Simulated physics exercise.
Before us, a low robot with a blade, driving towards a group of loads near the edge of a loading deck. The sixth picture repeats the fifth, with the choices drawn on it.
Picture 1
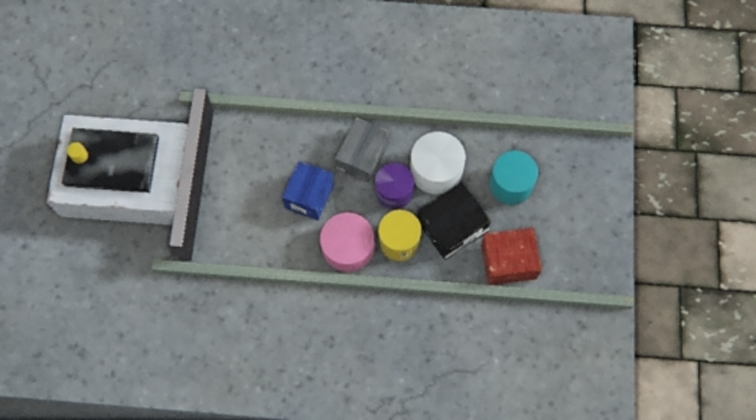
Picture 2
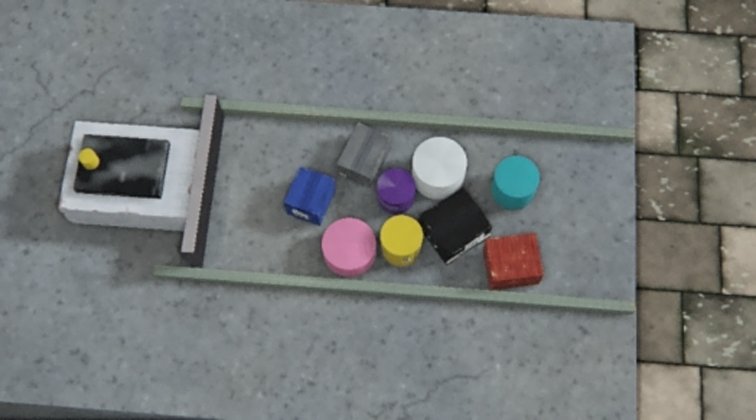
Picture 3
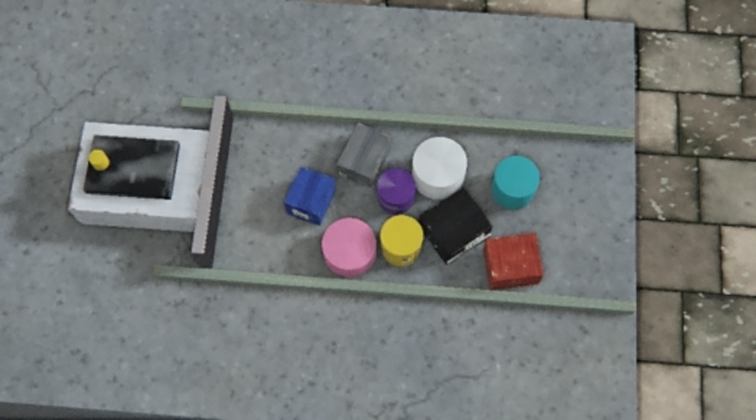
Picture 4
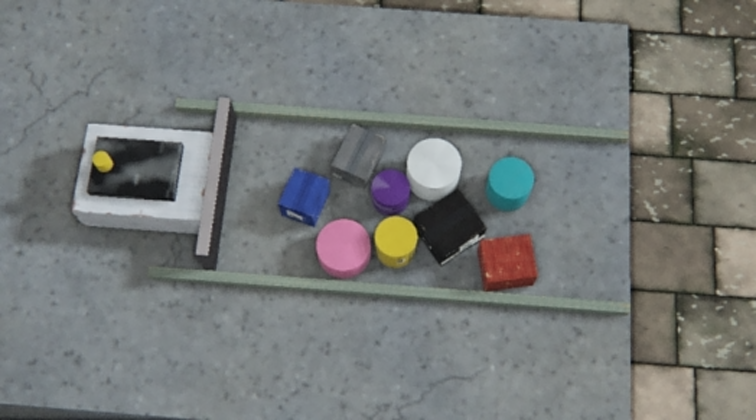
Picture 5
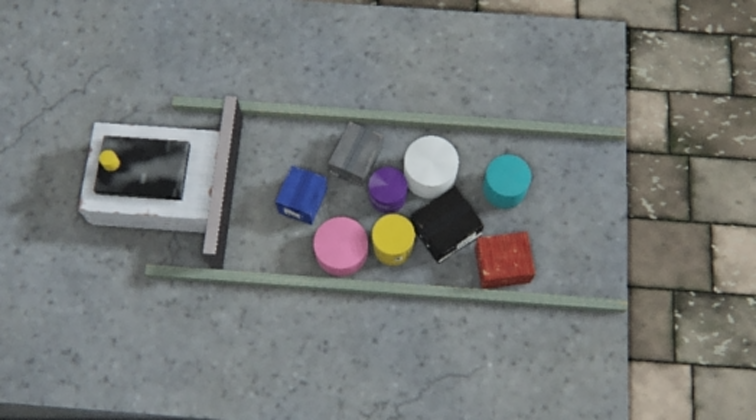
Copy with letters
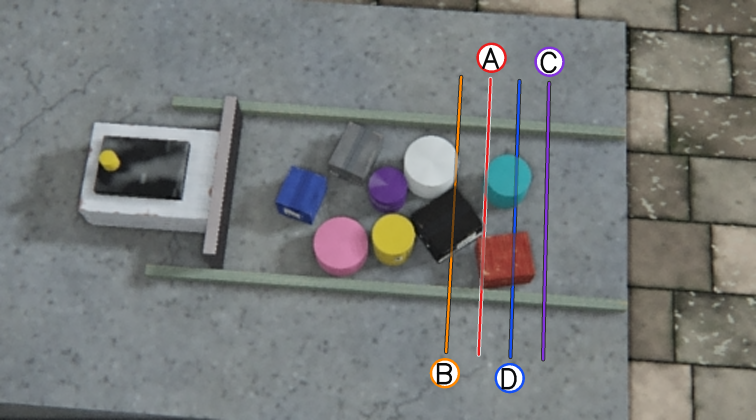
A low white robot with a wide blade moves slowly a short way right between two pale green rails, narrowing the gap to a cluster of colourful boxes and canisters, which stay in place on the grey deck.
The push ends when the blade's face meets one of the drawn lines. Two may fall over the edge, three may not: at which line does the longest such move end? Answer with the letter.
D is the last line within the limit.
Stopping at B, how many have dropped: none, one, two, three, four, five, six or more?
The count is none.
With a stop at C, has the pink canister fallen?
By then, no.
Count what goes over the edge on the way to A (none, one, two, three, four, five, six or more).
The count is none.
On the copy, A at (485, 210); B at (454, 208); C at (546, 214); D at (515, 212).
On D. First, robot (255, 175); pink canister (356, 249); grey box (360, 153).
Then, robot (362, 183); red crate (572, 273); turquoise canister (552, 171).
Finally, robot (444, 189); turquoise canister over the edge; red crate over the edge; two fallen.
By contrast, A is within the limit but short; B is within the limit but short; C drops three.
